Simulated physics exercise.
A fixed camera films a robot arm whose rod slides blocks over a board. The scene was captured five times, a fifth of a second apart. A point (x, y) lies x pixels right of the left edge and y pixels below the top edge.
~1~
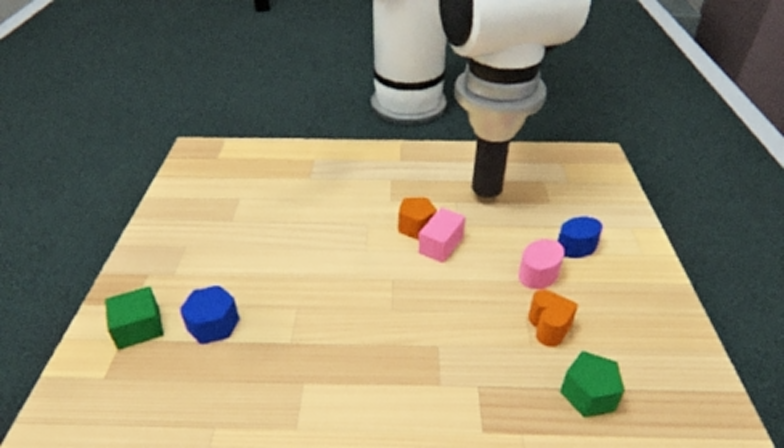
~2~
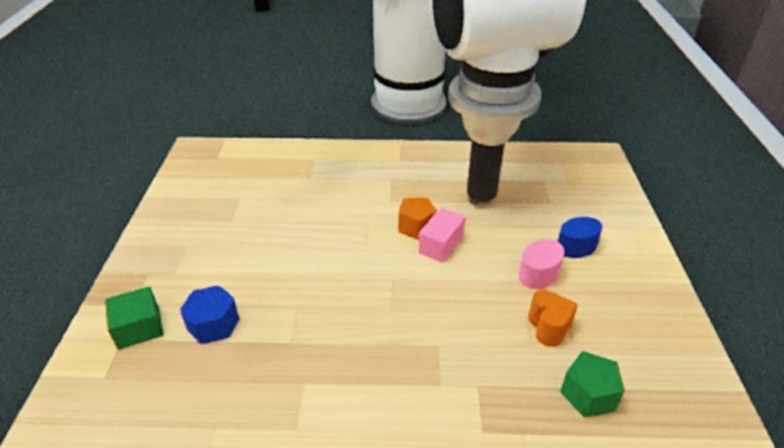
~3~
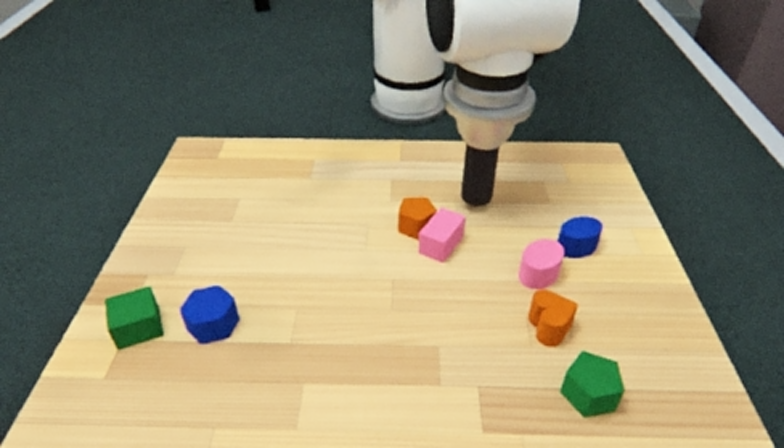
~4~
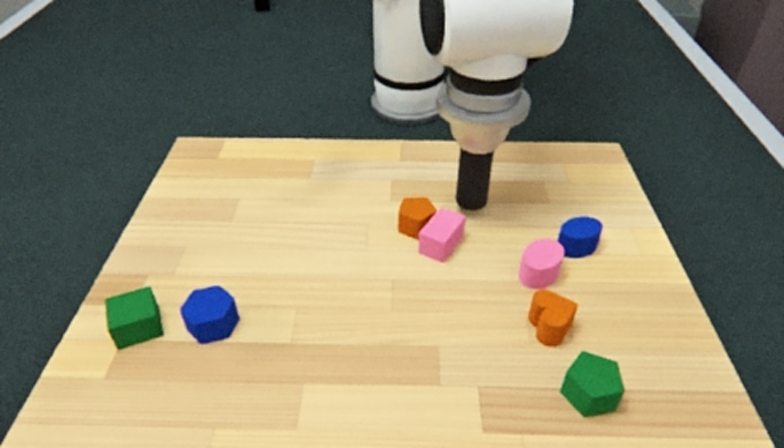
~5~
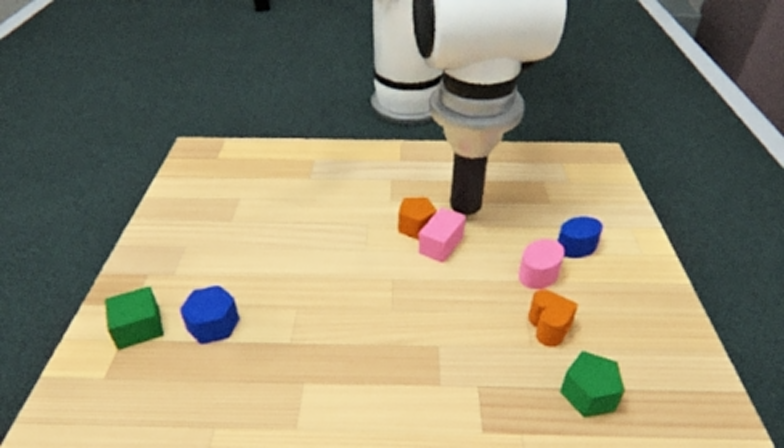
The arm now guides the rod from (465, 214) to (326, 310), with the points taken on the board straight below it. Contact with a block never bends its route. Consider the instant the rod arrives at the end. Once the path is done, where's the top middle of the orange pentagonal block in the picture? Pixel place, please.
Its top face will be centred at roughly (390, 211).
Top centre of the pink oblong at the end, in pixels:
For the centre of its top, I'd go with (421, 267).
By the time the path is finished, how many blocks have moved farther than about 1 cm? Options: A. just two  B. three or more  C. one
That would be A.
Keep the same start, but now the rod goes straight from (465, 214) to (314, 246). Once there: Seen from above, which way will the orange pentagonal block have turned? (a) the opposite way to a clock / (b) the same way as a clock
It's a.
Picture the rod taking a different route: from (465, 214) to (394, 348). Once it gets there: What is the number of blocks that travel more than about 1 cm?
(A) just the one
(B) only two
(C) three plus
I'll go with A - just the one.
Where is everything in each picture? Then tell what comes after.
In the first picture, rod's lower end at (487, 189); orange pentagonal block at (417, 207); pink oblong at (443, 224).
In the second picture, rod at (482, 193); blocks still.
In the third picture, rod at (476, 197); blocks still.
In the fourth picture, rod at (471, 201); blocks still.
In the fifth picture, rod at (466, 205); orange pentagonal block at (417, 207); pink oblong at (443, 224).
On the path given first. One third of the way, rod at (423, 233); orange pentagonal block at (393, 211), turned 60° clockwise; pink oblong at (426, 251), turned 40° anticlockwise.
Two thirds of the way, rod at (377, 264); orange pentagonal block at (390, 211), turned 65° clockwise; pink oblong at (421, 267), turned 75° anticlockwise.
At the end, rod at (325, 300); orange pentagonal block at (390, 211), turned 65° clockwise; pink oblong at (421, 267), turned 75° anticlockwise.
